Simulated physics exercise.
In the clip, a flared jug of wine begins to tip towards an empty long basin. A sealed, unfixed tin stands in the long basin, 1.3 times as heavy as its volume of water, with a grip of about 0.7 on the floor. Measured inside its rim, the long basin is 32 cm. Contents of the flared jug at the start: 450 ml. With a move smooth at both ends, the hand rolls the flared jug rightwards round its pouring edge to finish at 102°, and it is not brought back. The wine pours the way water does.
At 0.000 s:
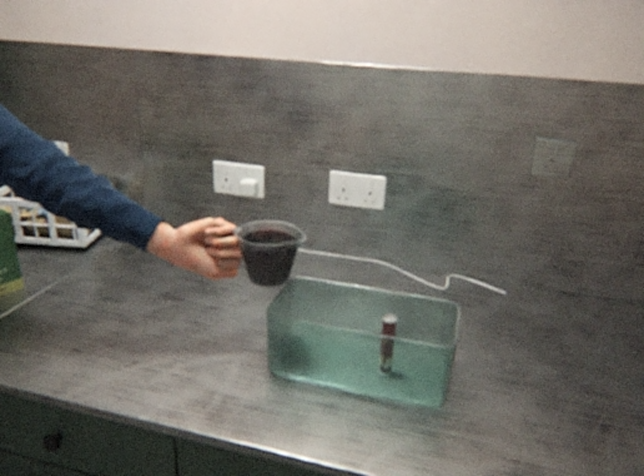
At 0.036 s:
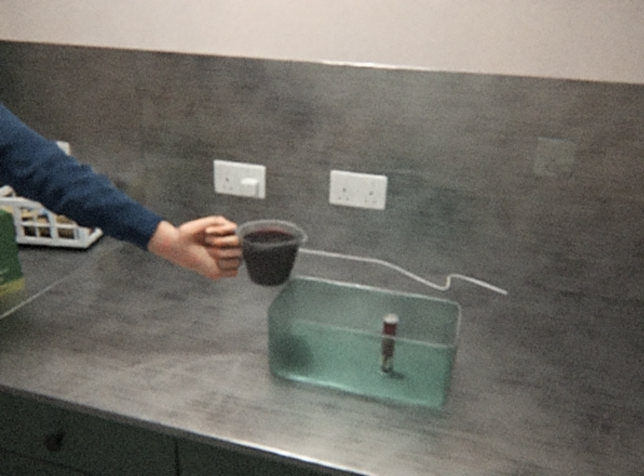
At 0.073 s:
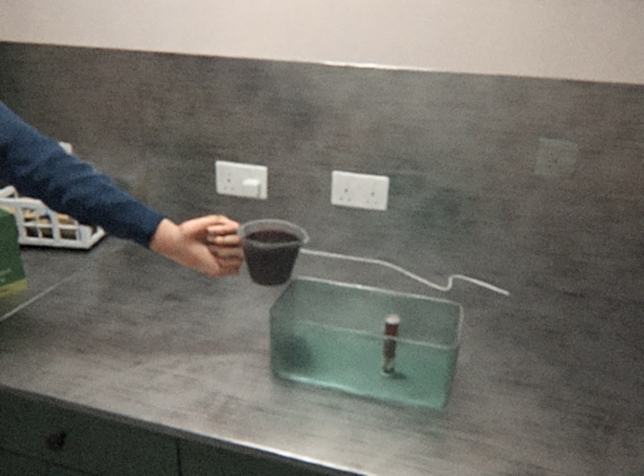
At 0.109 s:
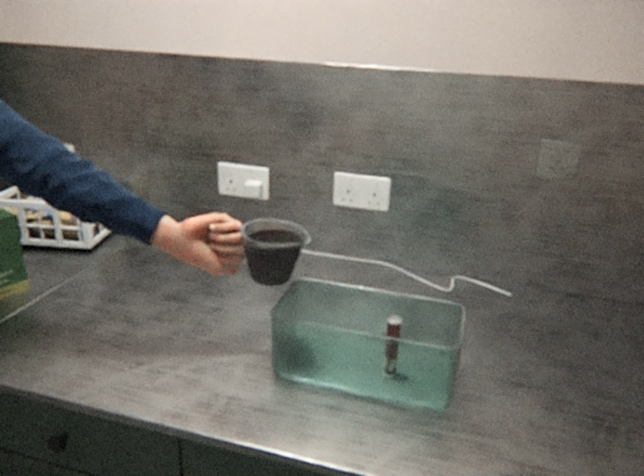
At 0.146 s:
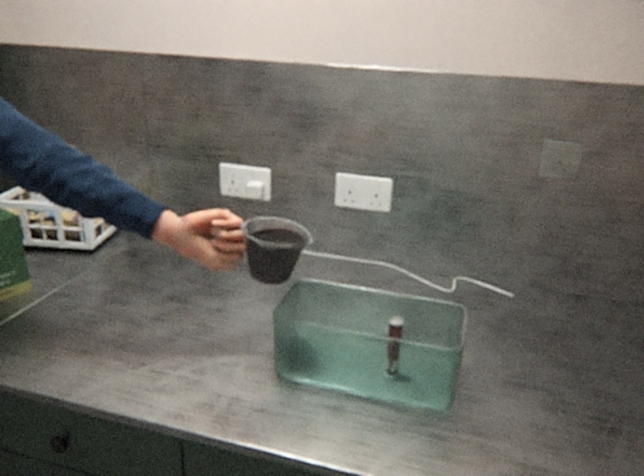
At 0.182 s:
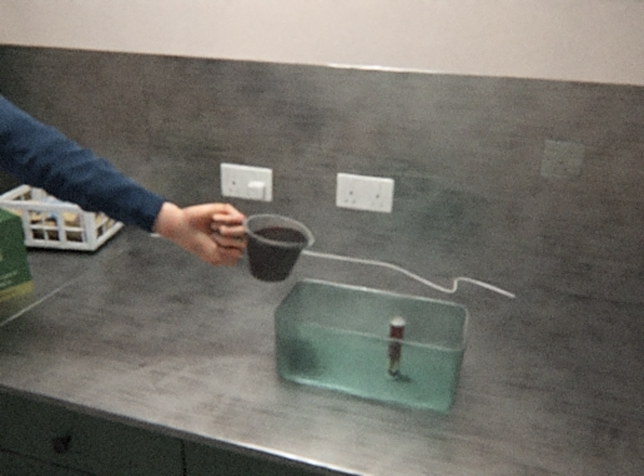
A hand reaching in from the left in a dark blue sleeve holds a clear flared jug of dark red wine and slowly tilts it slightly to the right. Below stands a greenish see-through long basin with a small dark upright object, on a grey kitchen worktop seen from slightly above, with white sockets, cable and rack behind. The view drifts very slightly left.
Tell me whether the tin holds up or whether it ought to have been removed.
It will stay erect.
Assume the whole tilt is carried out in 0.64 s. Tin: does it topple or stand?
Result: Tin upright.
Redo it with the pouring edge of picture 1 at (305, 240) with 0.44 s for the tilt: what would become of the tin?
After that, the tin overturns.
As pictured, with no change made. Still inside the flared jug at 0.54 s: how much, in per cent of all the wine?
68 %.
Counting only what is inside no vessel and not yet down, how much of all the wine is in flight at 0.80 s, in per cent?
I'd say some 28 per cent is in the air.
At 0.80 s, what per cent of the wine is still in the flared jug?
Roughly 9 percent remains.
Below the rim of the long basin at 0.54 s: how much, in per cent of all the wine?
I reckon close to 5 percent of it.
By 0.54 s the tilt is 70° and 68 per cent is still to pour; the tin stands where it began.
By 0.80 s the tilt is 100° and 9 per cent is still to pour; the tin stands where it began.
By 1.07 s the tilt is 102° and 0 per cent is still to pour; the tin stands where it began.
By 1.37 s the tilt is 102° and 0 per cent is still to pour; the tin stands where it began.
At rest the tin stands where it began.
